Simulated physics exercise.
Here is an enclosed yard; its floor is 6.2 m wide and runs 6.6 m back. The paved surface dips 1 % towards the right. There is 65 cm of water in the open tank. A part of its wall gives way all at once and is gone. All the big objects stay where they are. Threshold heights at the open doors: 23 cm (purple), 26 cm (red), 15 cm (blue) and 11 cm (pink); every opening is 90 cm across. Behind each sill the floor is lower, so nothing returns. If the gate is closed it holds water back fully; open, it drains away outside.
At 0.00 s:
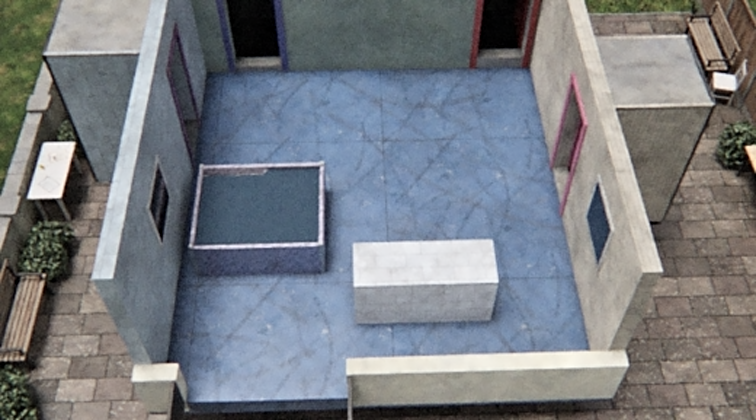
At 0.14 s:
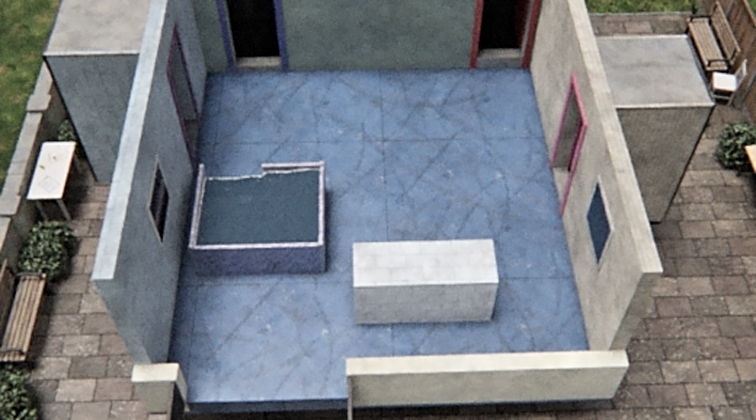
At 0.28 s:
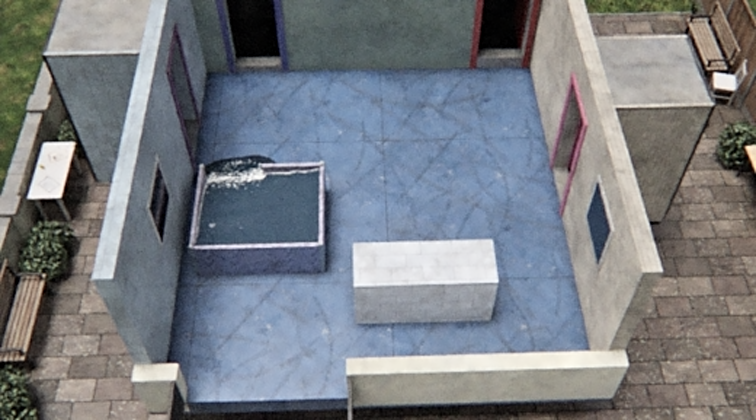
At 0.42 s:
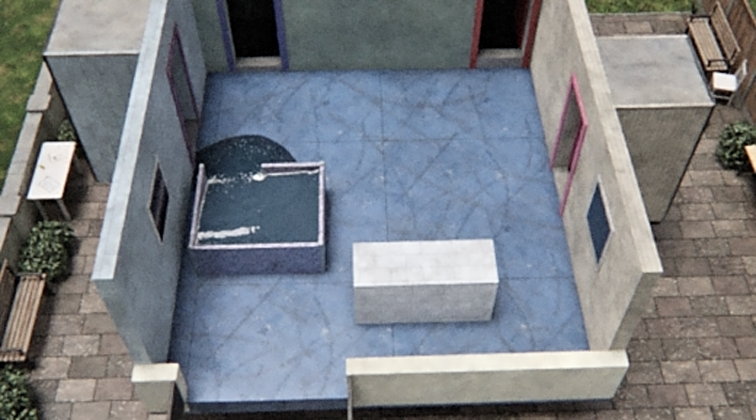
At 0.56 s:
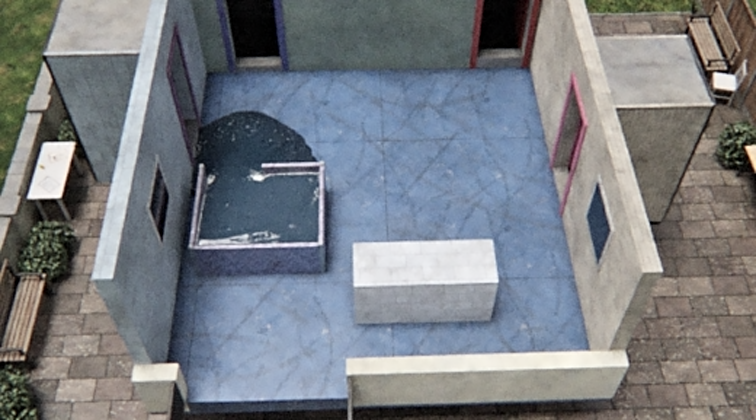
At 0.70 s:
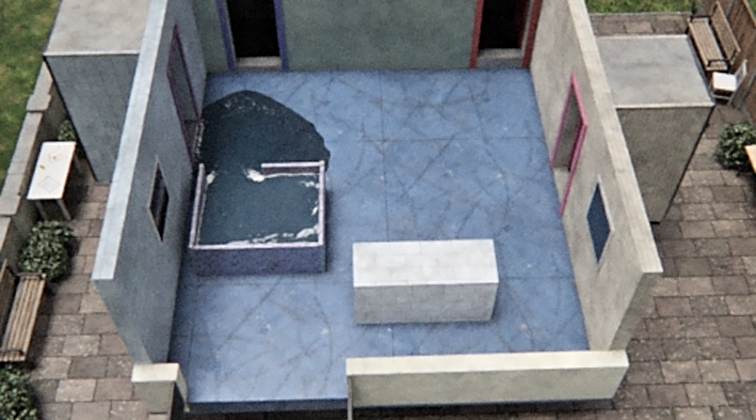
Dark water in the open tank poured out through a gap that suddenly opened in its far wall, then spread in a widening, rounded pool across the blue floor behind it, reaching the left wall.
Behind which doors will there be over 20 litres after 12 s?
Within that time: At the purple door it keeps below the limit; at the red door it does not reach the limit; at the blue door it passes the limit; at the pink door it keeps below the limit.
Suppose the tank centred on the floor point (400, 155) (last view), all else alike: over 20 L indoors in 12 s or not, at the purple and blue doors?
Then: Purple below, blue below.
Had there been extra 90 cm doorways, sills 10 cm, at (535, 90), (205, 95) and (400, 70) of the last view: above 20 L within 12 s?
In that order: Past it, past it, not over.
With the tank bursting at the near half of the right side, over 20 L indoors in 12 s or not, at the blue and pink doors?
Then: Blue under, pink above.
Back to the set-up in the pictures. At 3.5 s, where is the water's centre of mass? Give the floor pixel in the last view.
At about (290, 156).
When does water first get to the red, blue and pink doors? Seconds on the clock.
Red 2.8 s, blue 0.9 s, pink 4.5 s.
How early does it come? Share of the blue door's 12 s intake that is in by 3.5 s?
About 80 per cent.
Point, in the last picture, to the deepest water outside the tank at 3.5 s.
At about (245, 75).
After 1.4 s water covers 20 % of the floor and is deepest (45 cm) near (207, 76); purple door 24 cm at the sill, 0 L in, red door not reached, blue door 26 cm at the sill, 8 L in, pink door not reached.
After 2.2 s water covers 20 % of the floor and is deepest (36 cm) near (226, 76); purple door 19 cm at the sill, 2 L in, red door not reached, blue door 32 cm at the sill, 64 L in, pink door not reached.
After 3.5 s water covers 35 % of the floor and is deepest (23 cm) near (245, 75); purple door 13 cm at the sill, 3 L in, red door 4 cm at the sill, 0 L in, blue door 24 cm at the sill, 146 L in, pink door not reached.
After 7.0 s water covers 65 % of the floor and is deepest (15 cm) near (529, 90); purple door 9 cm at the sill, 3 L in, red door 15 cm at the sill, 0 L in, blue door 10 cm at the sill, 177 L in, pink door 8 cm at the sill, 0 L in.
After 12.0 s water covers 85 % of the floor and is deepest (12 cm) near (586, 365); purple door 4 cm at the sill, 3 L in, red door 9 cm at the sill, 0 L in, blue door 4 cm at the sill, 177 L in, pink door 7 cm at the sill, 0 L in.
